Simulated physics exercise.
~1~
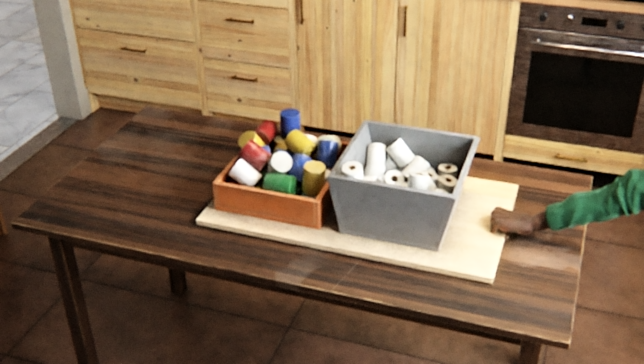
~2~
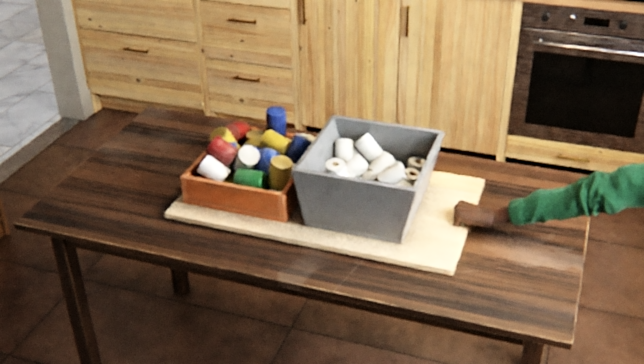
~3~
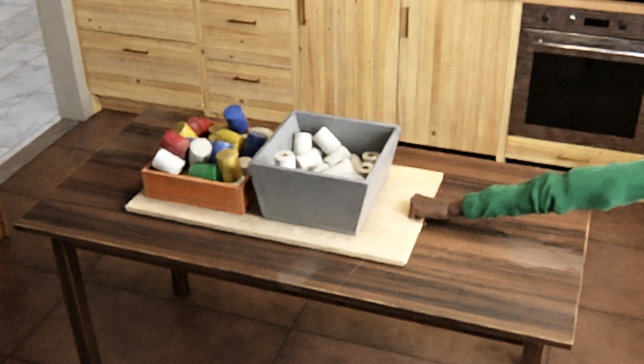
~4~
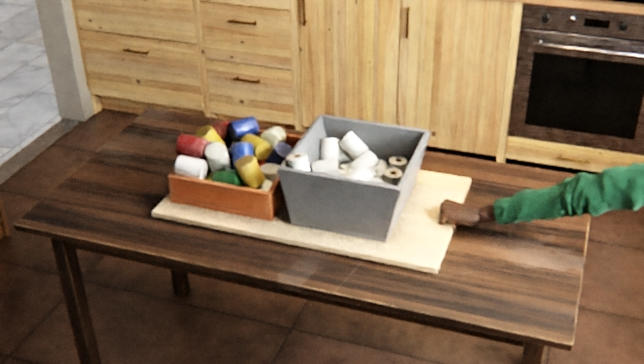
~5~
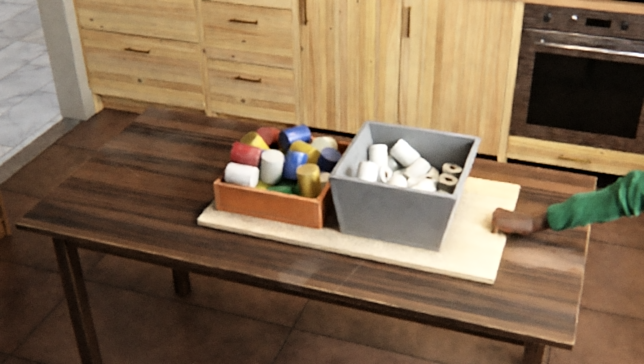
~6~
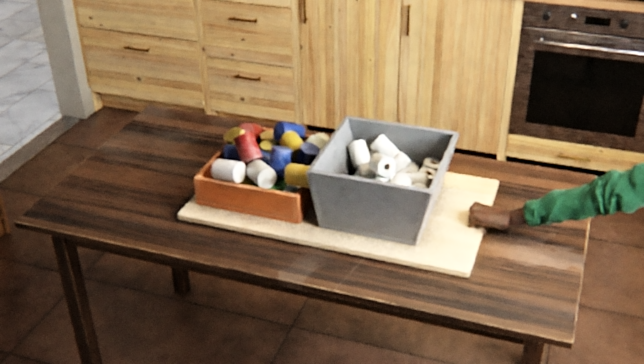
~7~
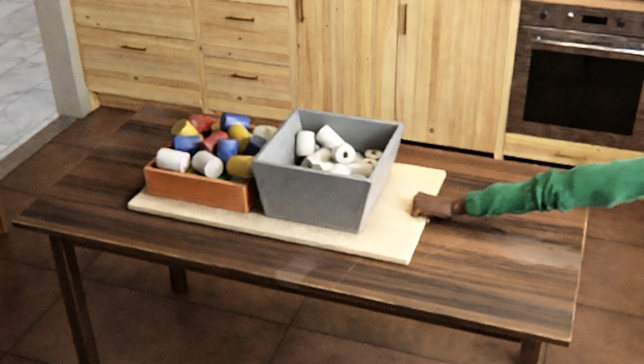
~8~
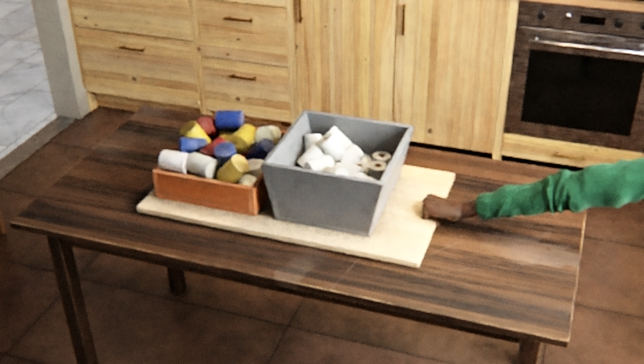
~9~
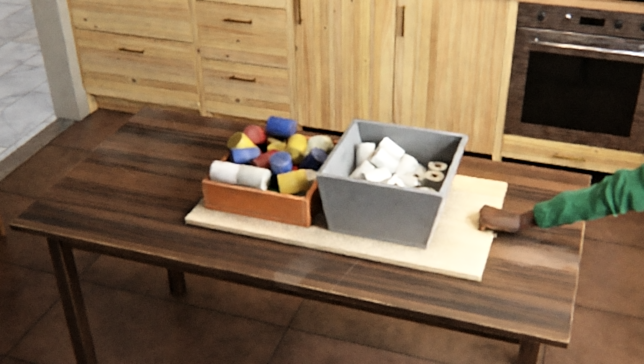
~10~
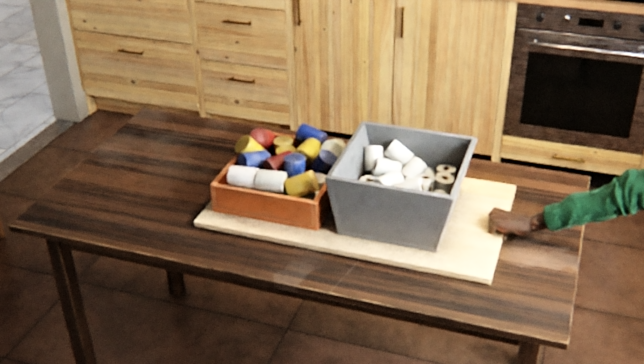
A hand in a green sleeve slid a pale board left and right twice across a wooden table, jostling the colorful jars in its orange tray and the white rolls in its grey one, and at the end both trays were still full on the right.
